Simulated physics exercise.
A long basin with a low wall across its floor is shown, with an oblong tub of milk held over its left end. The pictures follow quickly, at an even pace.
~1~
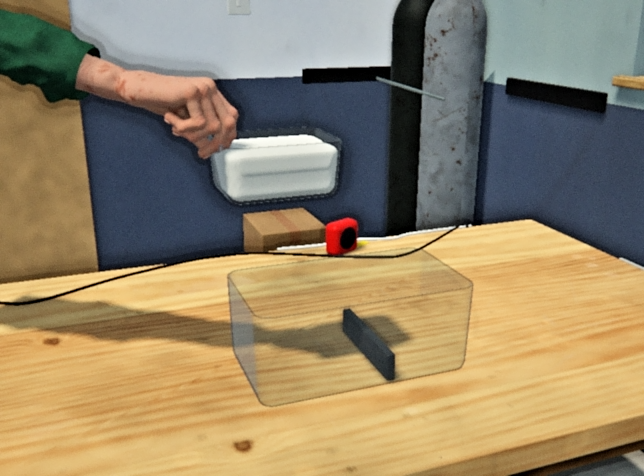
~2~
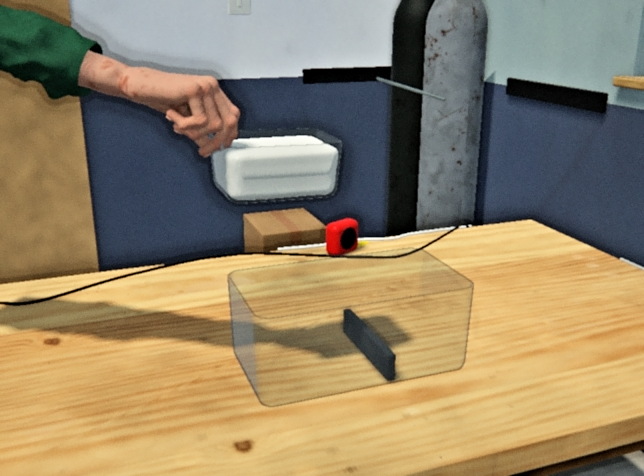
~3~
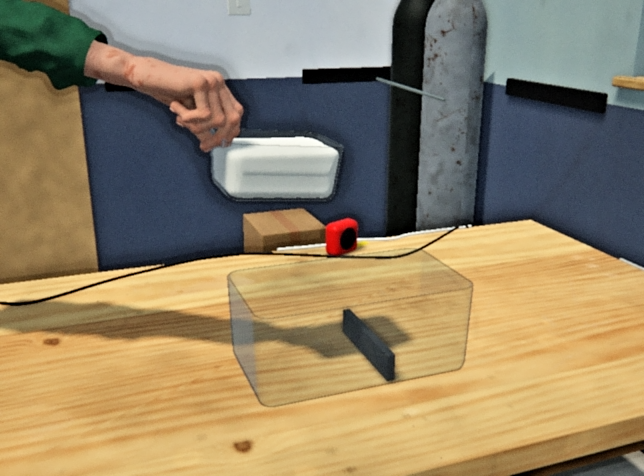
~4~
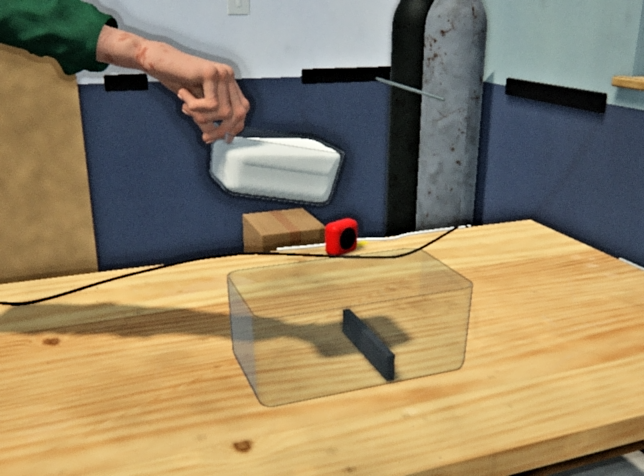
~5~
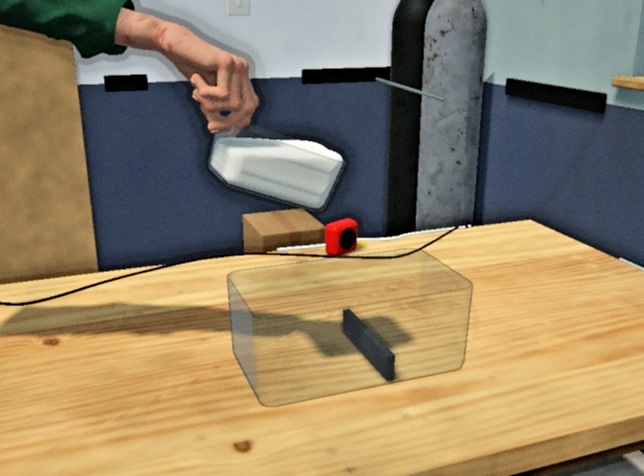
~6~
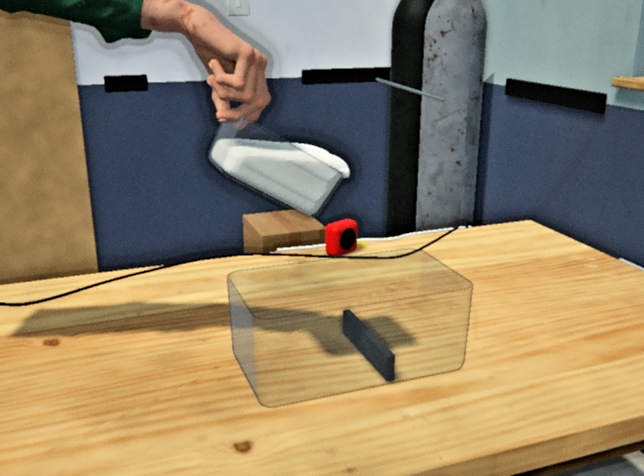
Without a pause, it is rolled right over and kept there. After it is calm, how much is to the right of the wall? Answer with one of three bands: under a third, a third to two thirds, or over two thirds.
A third to two thirds.
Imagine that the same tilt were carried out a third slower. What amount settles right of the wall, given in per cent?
Something like 65 percent.
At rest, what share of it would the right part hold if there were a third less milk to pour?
40 %.
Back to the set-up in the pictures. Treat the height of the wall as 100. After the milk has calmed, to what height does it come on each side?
Levels: Left around 30 per cent, right around 60 per cent.
A moment on, the oblong tub is tipped on its side and 18 per cent is still to pour, 3 is left of the wall and 26 right of it.
Next, the oblong tub is tipped on its side and 4 per cent is still to pour, 27 is left of the wall and 61 right of it.
Then the oblong tub is tipped on its side and 1 per cent is still to pour, 40 is left of the wall and 54 right of it.
Later the oblong tub is tipped on its side and 0 per cent is still to pour, 44 is left of the wall and 53 right of it.
Finally, 44 per cent lies left of the wall, 53 right of it and 3 outside.
